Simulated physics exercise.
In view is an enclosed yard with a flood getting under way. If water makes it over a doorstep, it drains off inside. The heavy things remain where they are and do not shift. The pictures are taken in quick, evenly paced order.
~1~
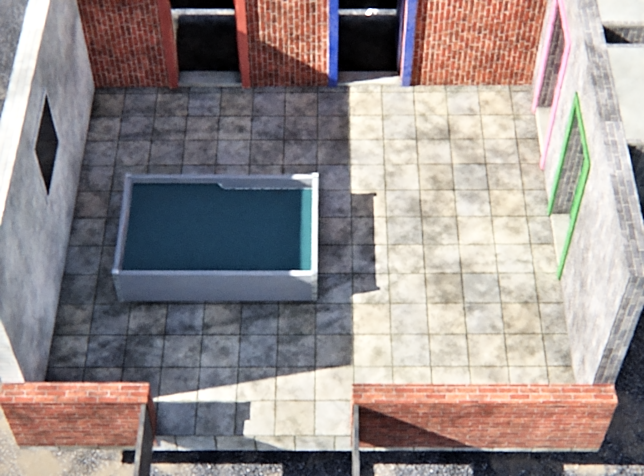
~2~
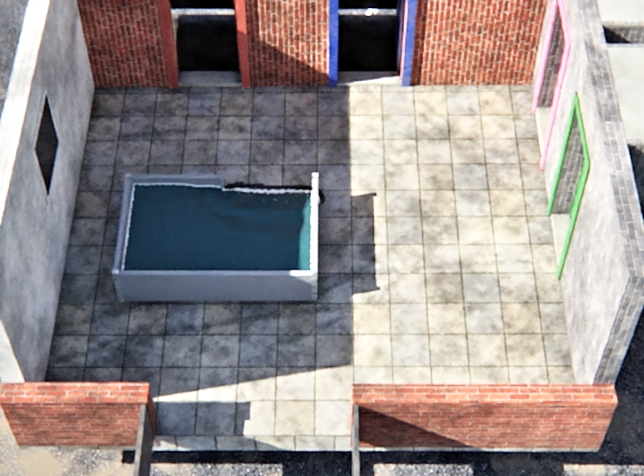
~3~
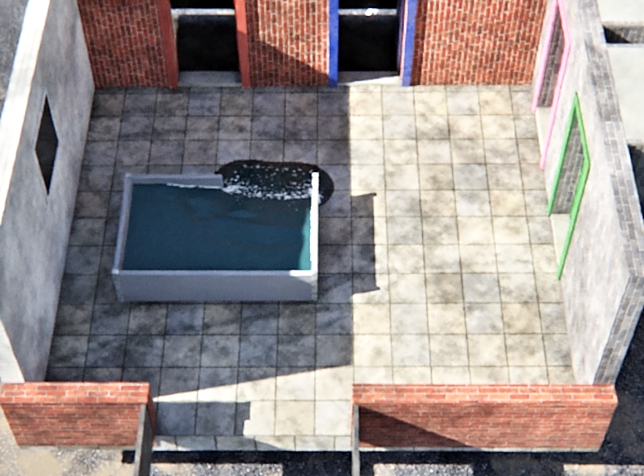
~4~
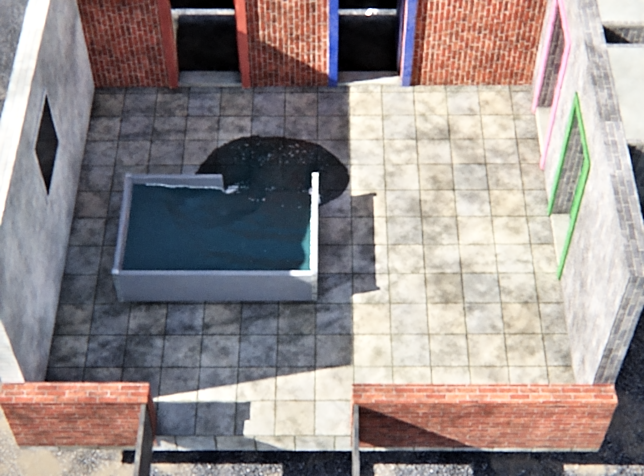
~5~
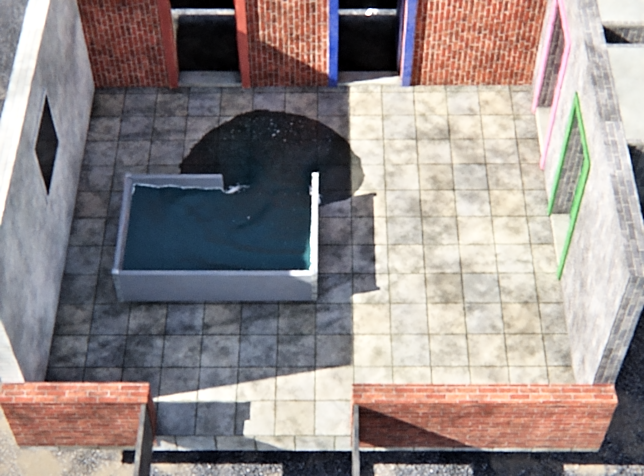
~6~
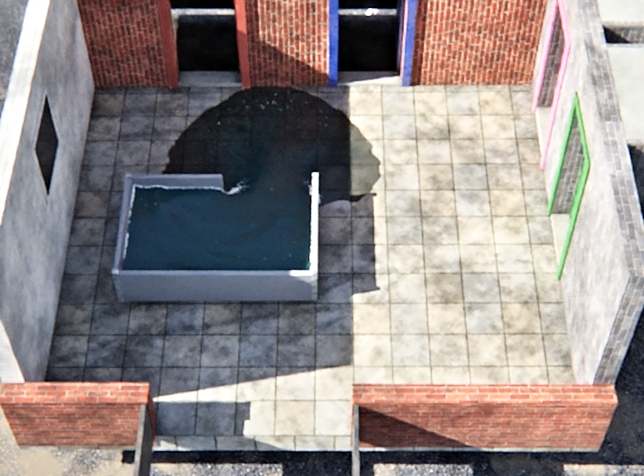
Walled yard with brick and pale walls, water pouring through a gap in a tank's far side and spreading across paving.
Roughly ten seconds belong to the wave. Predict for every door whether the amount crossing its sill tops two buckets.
Outcome: The red door ends up over two buckets. The pink door ends up within two buckets. The green door ends up within two buckets. The blue door ends up over two buckets.
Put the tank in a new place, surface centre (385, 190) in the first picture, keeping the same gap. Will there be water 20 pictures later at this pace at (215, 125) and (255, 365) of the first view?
One after the other: Reached, untouched.
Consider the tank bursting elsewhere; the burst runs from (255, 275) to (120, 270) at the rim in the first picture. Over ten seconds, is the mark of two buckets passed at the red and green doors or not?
In that case the red door undershoots, while the green door undershoots.
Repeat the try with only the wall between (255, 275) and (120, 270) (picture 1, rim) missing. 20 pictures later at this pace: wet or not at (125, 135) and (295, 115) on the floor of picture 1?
In the order asked, I get drenched for the first and still bare for the second.
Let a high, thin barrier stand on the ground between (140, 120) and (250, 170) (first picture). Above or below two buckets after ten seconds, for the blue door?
Note - blue door crosses the line.
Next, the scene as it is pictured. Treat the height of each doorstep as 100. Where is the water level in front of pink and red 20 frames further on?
In order: Roughly 90 and 180 in a hundred.
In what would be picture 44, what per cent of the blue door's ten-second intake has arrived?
That comes out to 95 per cent by my count.
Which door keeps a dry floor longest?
My answer: The one in green.
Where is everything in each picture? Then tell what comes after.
In the first picture, still water in the tank at (219, 227).
In the second picture, the front is at a hidden place, out from the gap on the tank's far side.
In the third picture, water pours out on the tank's far side and has run to (321, 176).
In the fourth picture, water pours out on the tank's far side and has run to (241, 143).
In the fifth picture, water pours out on the tank's far side and has run to (247, 117).
In the sixth picture, the front is at (262, 90), out from the gap on the tank's far side.
A moment on, water covers 20 % of the floor; the red door under two buckets in, the pink door not reached, the green door not reached, the blue door wet at the sill, nothing in.
Next, water covers 25 % of the floor; the red door over two buckets in, the pink door not reached, the green door not reached, the blue door over two buckets in.
Then, water covers 35 % of the floor; the red door over two buckets in, the pink door wet at the sill, nothing in, the green door not reached, the blue door over two buckets in.
Later, water covers 65 % of the floor; the red door far over two buckets in, the pink door wet at the sill, nothing in, the green door wet at the sill, nothing in, the blue door far over two buckets in.
In the end, water covers 95 % of the floor; the red door far over two buckets in, the pink door wet at the sill, nothing in, the green door wet at the sill, nothing in, the blue door far over two buckets in.
